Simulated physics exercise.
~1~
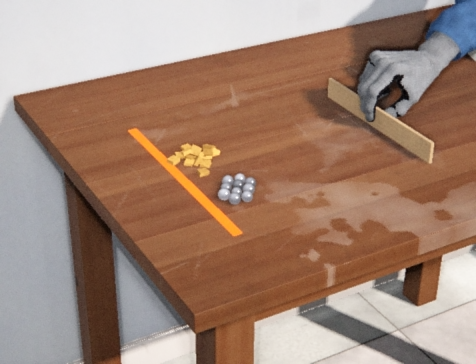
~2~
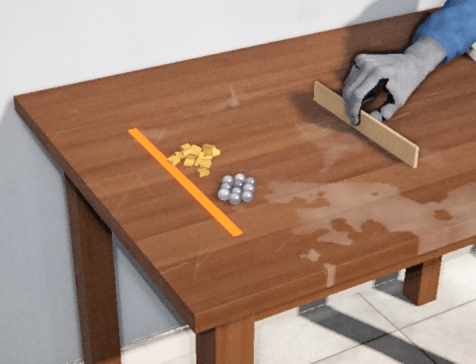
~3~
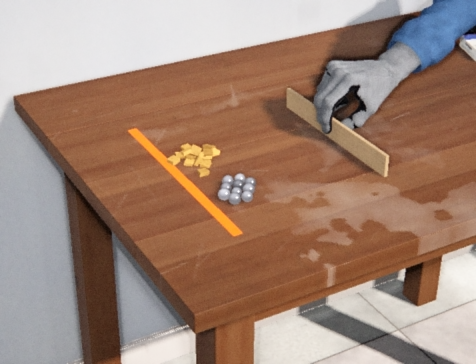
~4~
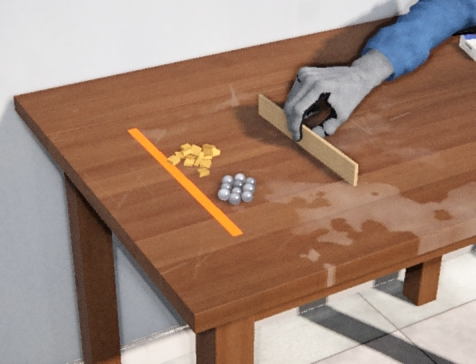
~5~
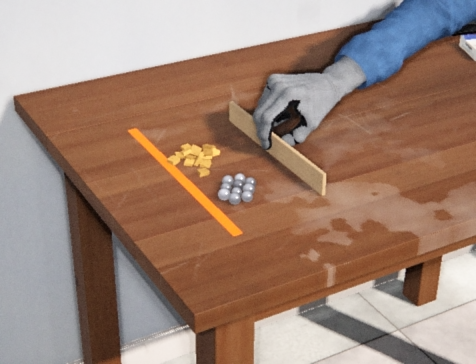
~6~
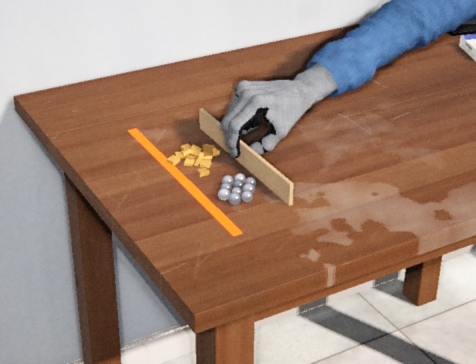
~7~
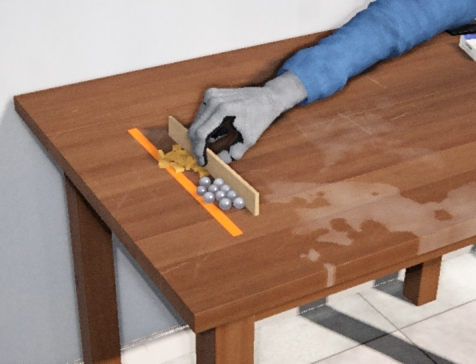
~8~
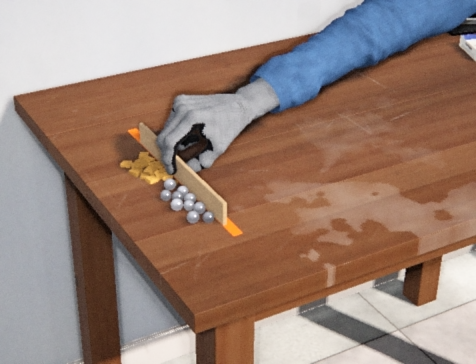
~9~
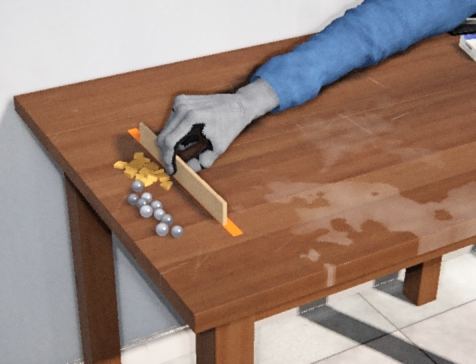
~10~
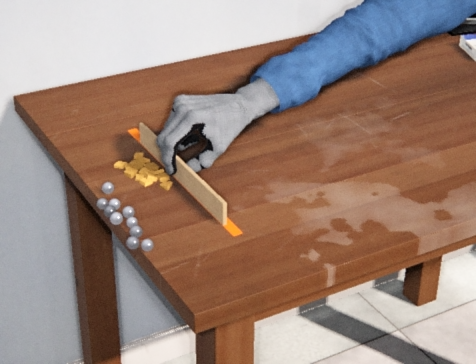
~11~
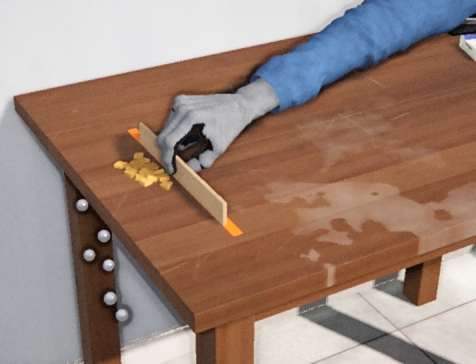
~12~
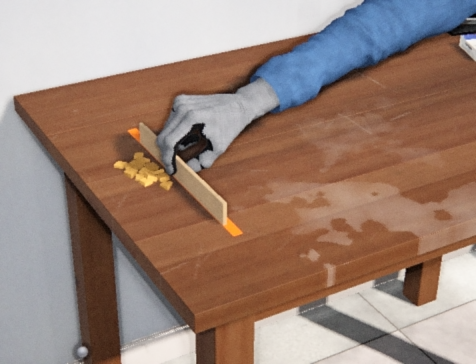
A gray-gloved hand in a blue sleeve slides an upright tan card leftward across a worn brown wooden table, seen from above at an angle against a pale wall. Ahead of it, near a strip of orange tape, sit a small pile of yellow flakes and, nearer the viewer, a cluster of silvery balls. The card reaches both batches, pushes them over the tape and stops there. The flakes settle just beyond it, while the balls keep rolling left and drop off the table's edge. At the end the flakes remain on the tabletop and one ball is visible low by the table leg.
